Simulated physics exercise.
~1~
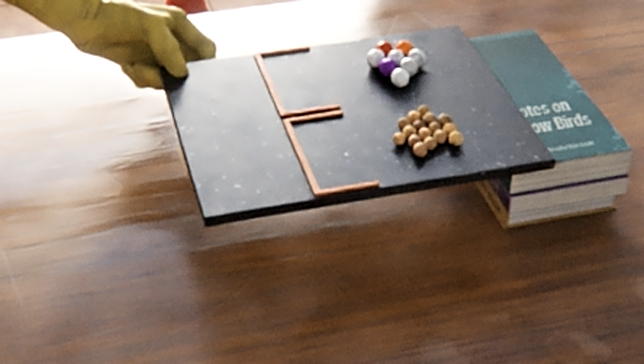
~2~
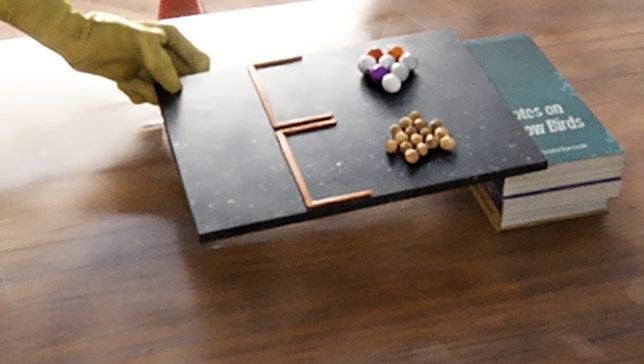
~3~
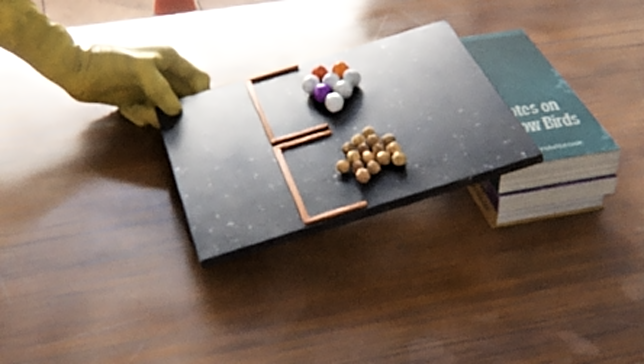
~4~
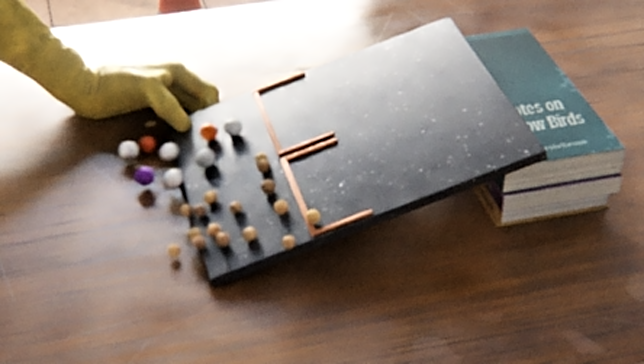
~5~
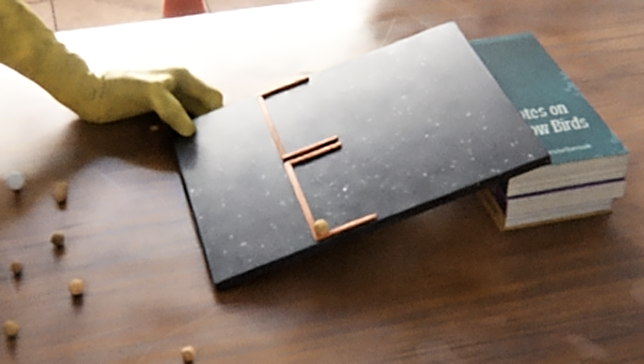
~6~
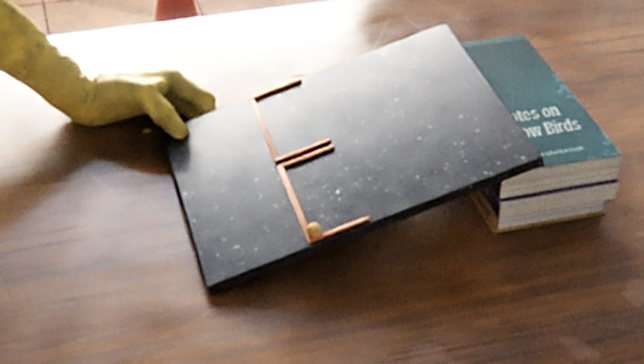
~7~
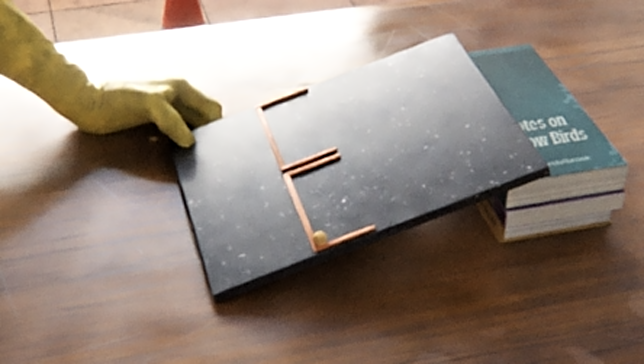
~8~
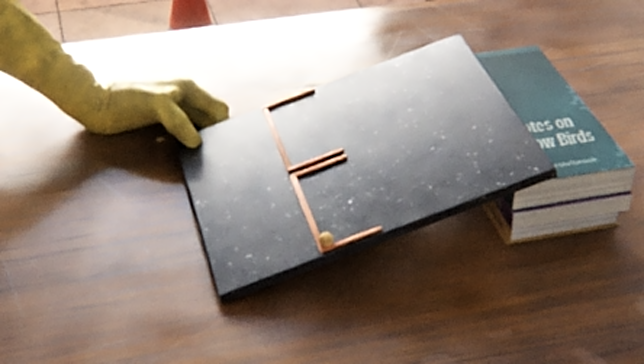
On a wooden table, a gloved hand lowers one end of a dark speckled board propped on books, and two heaps of small balls slide left, spill over the orange strips and scatter off the board, leaving a single tan ball resting against the front strip.
